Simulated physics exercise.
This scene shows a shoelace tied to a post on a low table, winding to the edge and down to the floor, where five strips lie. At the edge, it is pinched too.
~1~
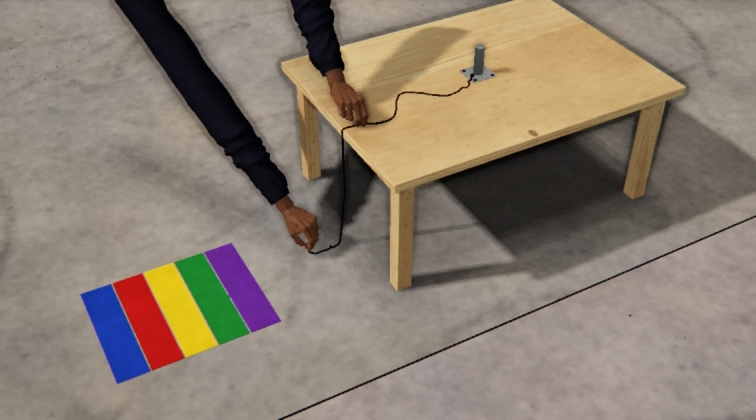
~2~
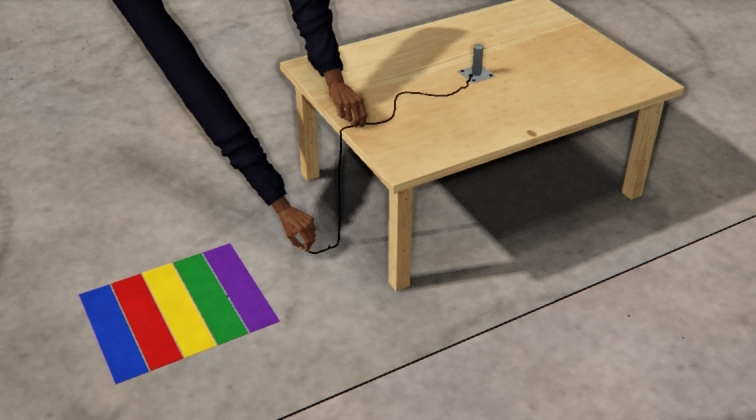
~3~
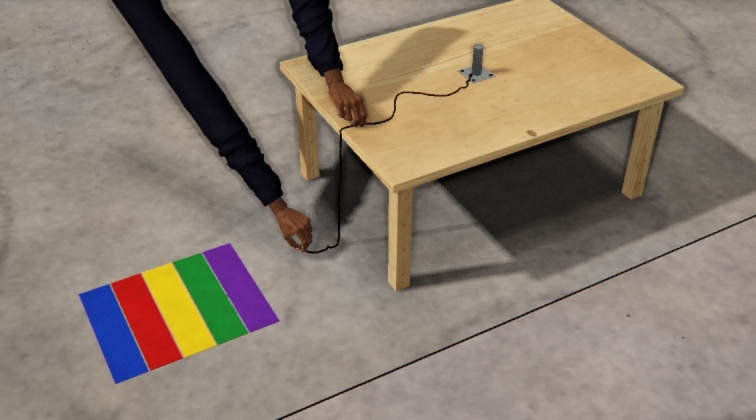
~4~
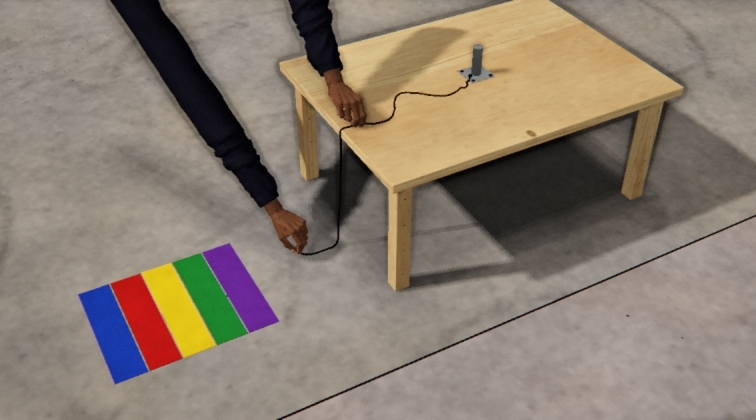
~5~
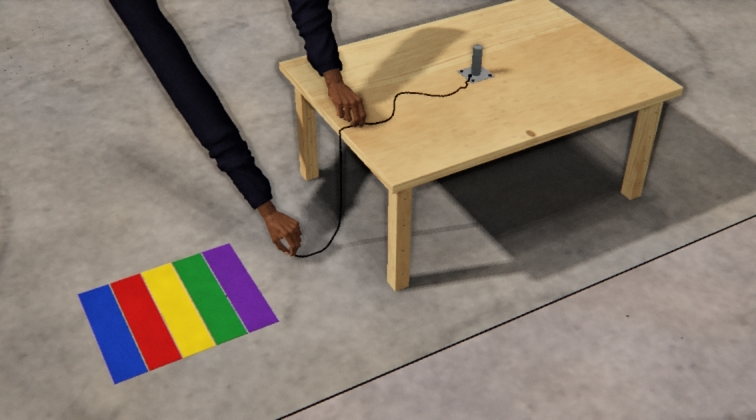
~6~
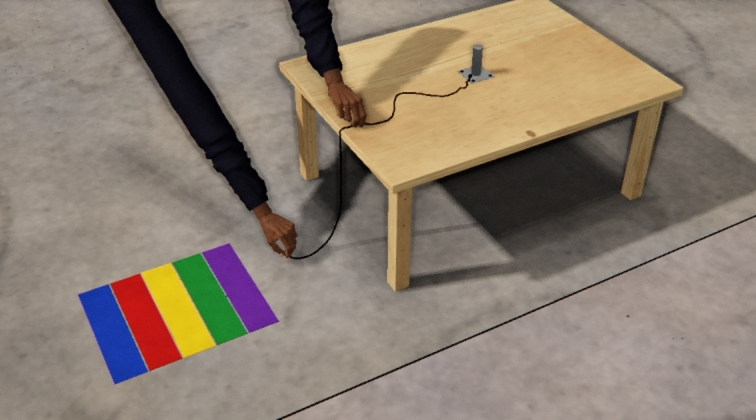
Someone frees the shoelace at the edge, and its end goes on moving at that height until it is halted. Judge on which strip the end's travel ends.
Its travel ends on the yellow strip.
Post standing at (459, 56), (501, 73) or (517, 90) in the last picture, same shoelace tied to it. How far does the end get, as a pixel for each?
The places come out near (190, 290), (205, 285) and (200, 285).
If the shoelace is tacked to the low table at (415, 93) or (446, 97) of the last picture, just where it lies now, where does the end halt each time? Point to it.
Near (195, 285) and (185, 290).
Early on, end near (221, 278); over purple.
Midway, end near (191, 288); over green.
At the end of the slack, end near (173, 295); over yellow. It halts on the yellow strip.
